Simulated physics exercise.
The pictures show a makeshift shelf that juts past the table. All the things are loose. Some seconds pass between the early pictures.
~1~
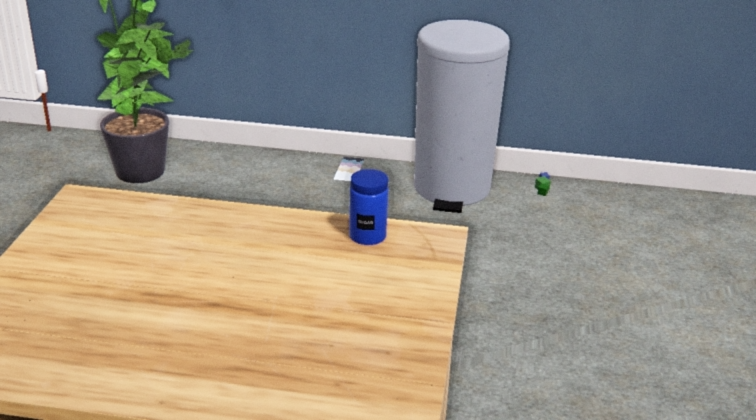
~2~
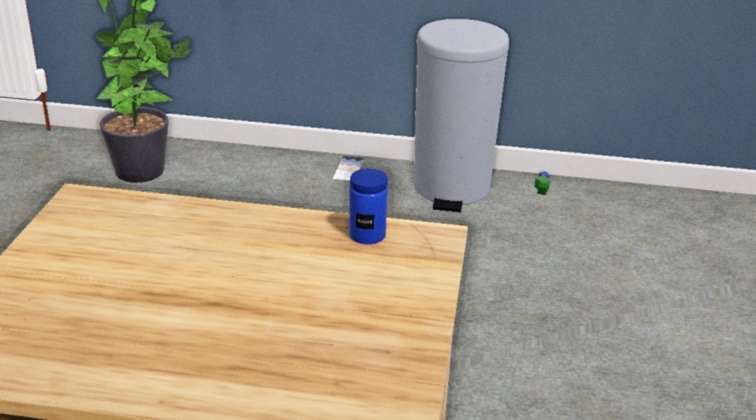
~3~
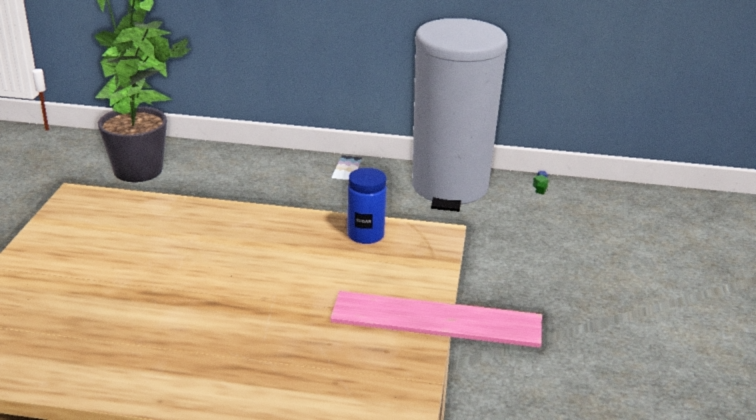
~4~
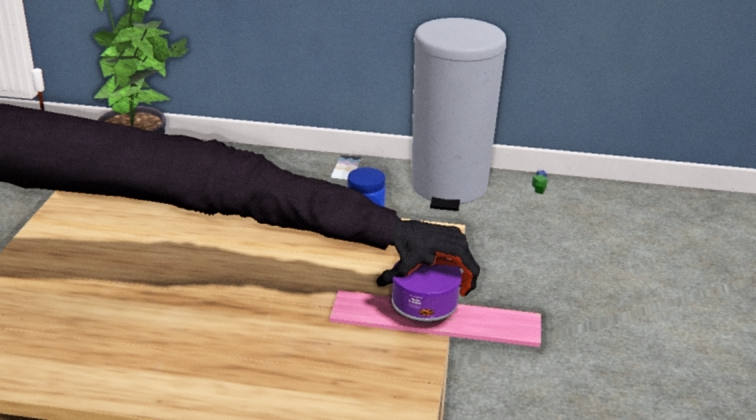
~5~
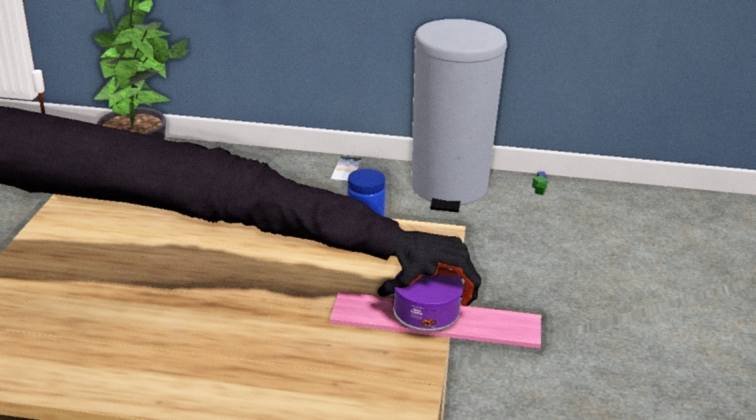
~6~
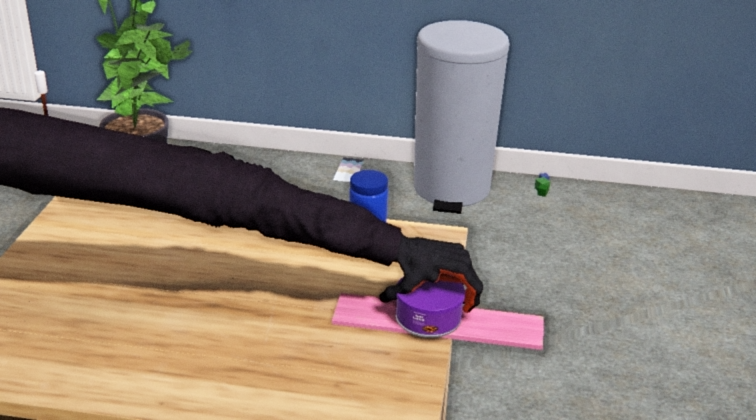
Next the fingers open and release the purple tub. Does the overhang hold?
The board stays on the table.
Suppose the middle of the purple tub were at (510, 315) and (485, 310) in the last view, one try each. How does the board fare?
First, it goes over; second, it goes over.
Then, 0.60 s later than the last frame, all is still.
Then, 1.40 s later than the last frame, purple tub resting near (430, 303).
When it is over, all 3 as before. End places, in pixels of the last picture, purple tub near (430, 303). The board holds.
